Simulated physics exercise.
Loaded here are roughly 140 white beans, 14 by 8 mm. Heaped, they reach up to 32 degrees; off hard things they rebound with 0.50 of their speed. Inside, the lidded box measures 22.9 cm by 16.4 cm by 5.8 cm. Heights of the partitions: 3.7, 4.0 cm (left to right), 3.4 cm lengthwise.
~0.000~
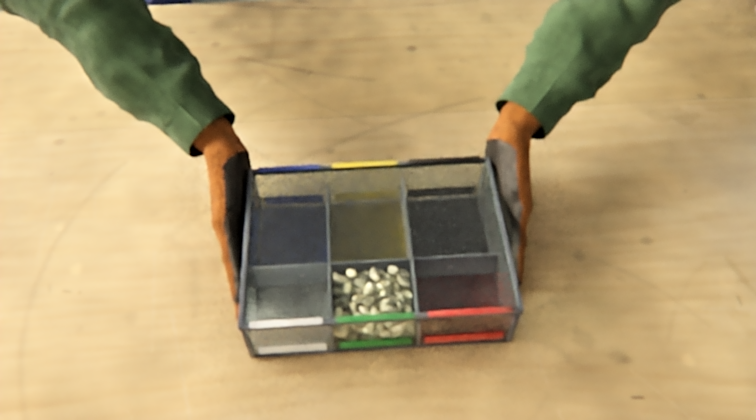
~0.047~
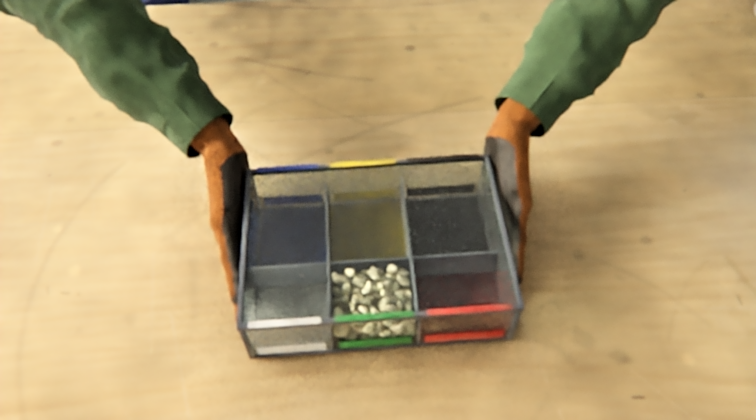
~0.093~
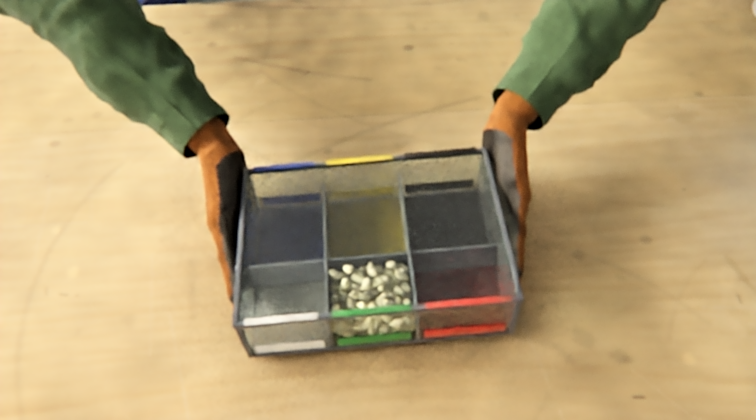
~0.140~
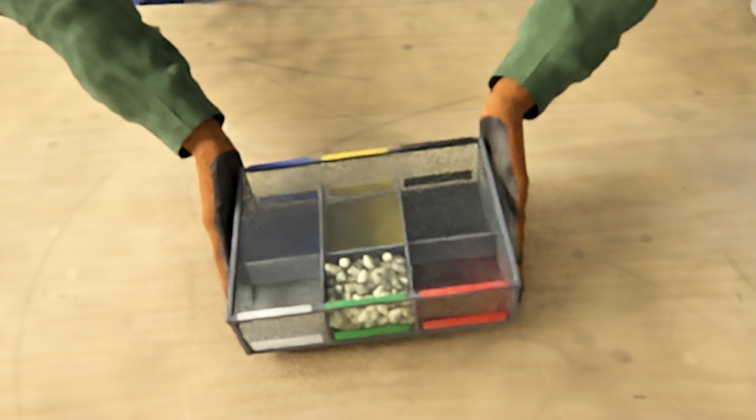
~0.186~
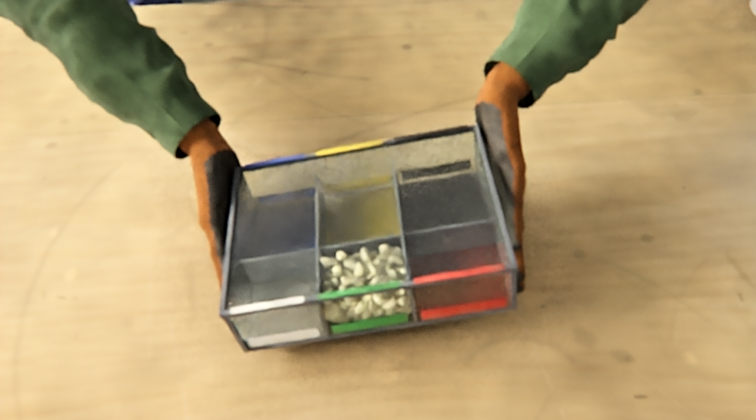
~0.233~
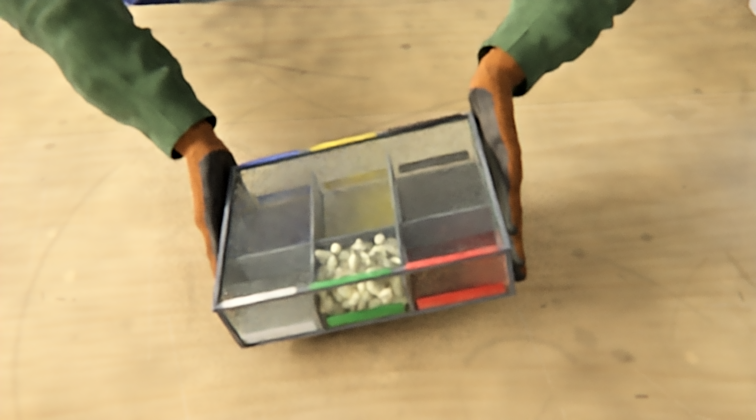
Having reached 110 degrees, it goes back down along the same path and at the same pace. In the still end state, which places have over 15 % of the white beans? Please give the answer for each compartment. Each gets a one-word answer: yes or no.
My answers are red no, blue yes, green no, yellow no, white no, black no.
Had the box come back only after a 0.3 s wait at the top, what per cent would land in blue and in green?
That would leave blue with 90 percent and green with 10 percent.
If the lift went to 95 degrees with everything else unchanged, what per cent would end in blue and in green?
Result - blue at 75 percent, green at 25 percent.
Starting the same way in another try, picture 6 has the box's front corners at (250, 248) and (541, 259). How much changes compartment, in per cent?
Then around 95 percent would end up out of place.
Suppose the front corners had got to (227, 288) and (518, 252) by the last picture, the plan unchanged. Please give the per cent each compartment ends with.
Red 0, blue 65, green 0, yellow 30, white 0, black 0.
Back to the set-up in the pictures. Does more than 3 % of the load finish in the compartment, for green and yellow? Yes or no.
Note - green affirmative, yellow negative.
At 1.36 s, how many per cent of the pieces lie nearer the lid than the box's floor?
Something like 80 percent of the pieces.
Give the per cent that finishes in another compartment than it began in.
Around 95 per cent.
Then, at 1.36 s, tilt 110 degrees; blue 50 %, green 35 %, yellow 5 %, white 10 %.
After 2.12 s, tilt 50 degrees; blue 90 %, green 5 %.
Then, at 2.89 s, tilt 0 degrees; blue 90 %, green 5 %.
By 3.3 s all is still; red 0 %, blue 90 %, green 5 %, yellow 0 %, white 0 %, black 0 %.
